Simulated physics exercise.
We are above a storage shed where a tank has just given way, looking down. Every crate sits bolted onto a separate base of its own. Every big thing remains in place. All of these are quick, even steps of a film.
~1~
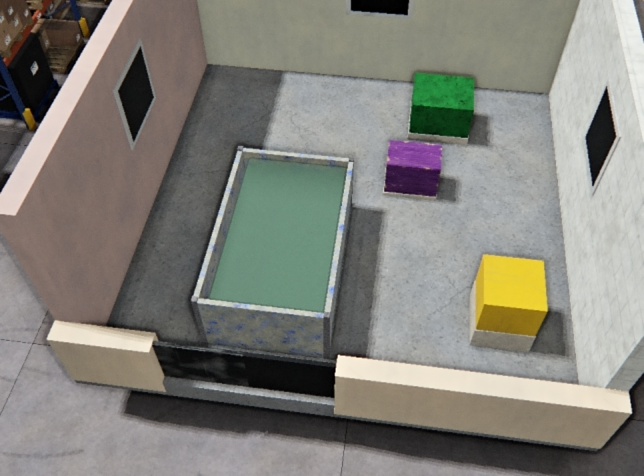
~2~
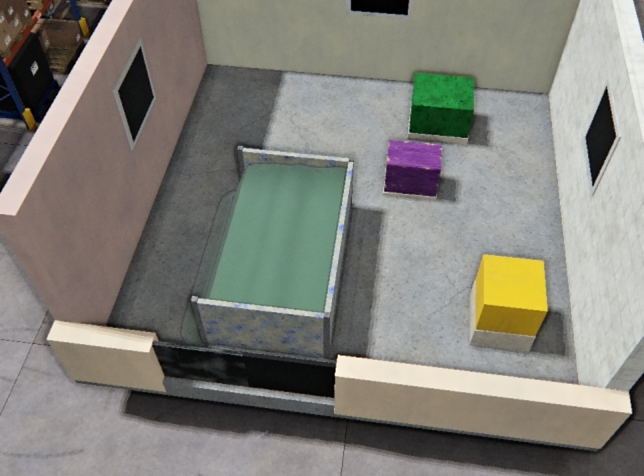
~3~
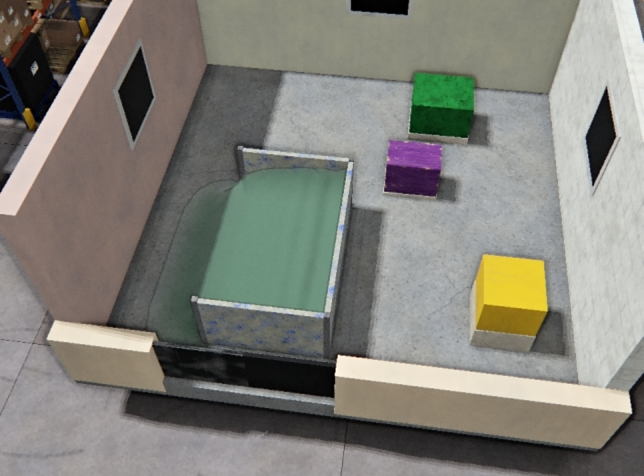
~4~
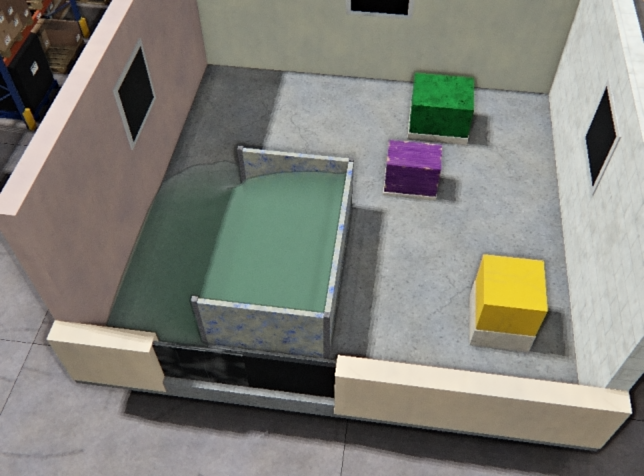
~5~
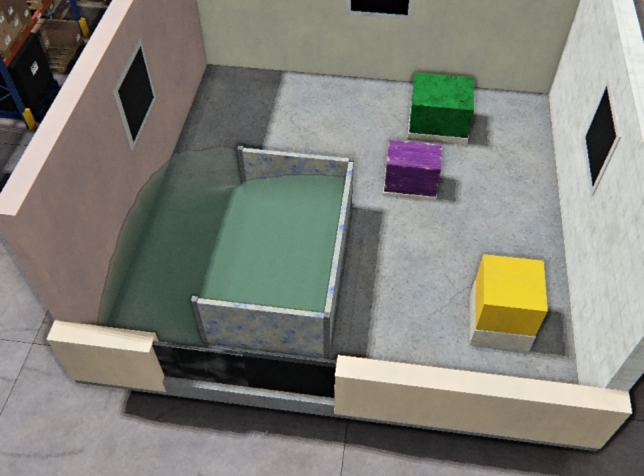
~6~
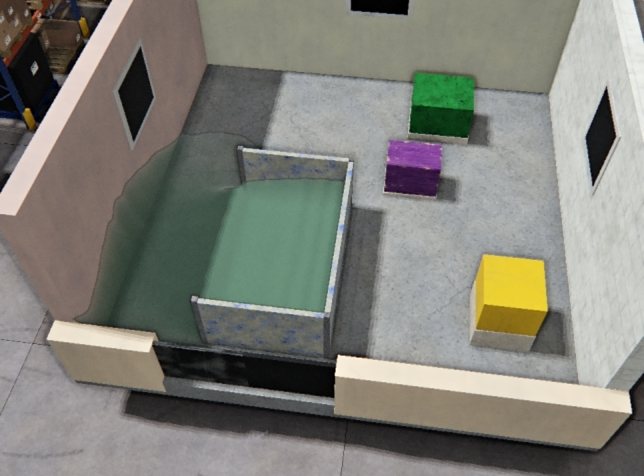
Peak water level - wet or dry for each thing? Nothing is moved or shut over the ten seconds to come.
Purple crate - wet; yellow crate - dry; green crate - wet.
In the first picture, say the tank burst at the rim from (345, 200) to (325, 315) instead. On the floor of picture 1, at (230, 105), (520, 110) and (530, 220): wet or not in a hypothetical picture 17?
One after the other: Clear, covered, flooded.
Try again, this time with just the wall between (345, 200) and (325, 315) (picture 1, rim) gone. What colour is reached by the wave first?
First: The crate marked yellow.
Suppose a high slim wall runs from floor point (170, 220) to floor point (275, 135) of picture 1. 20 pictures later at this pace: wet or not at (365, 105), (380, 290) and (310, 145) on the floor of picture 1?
As listed: Awash, no water, wet.
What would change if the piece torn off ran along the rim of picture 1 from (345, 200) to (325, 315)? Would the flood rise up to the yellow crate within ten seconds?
In that case the yellow crate is flooded.
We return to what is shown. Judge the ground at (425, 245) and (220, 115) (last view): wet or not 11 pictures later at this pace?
Result, in sequence: Unwetted; waterlogged.
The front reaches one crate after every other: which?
The one in purple comes last.
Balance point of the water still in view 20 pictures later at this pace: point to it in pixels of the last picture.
My guess is about (285, 213).
A moment on, water covers 25 % of the floor; the purple crate not reached, the yellow crate not reached, the green crate not reached.
Next, water covers 40 % of the floor; the purple crate not reached, the yellow crate not reached, the green crate not reached.
Then, water covers 65 % of the floor; the purple crate not reached, the yellow crate water round its plinth, the green crate water round its plinth.
Later, water covers 95 % of the floor; the purple crate water round its plinth, the yellow crate water round its plinth, the green crate water round its plinth.
In the end, water covers 100 % of the floor; the purple crate was topped, the yellow crate stayed above the water, the green crate was topped.
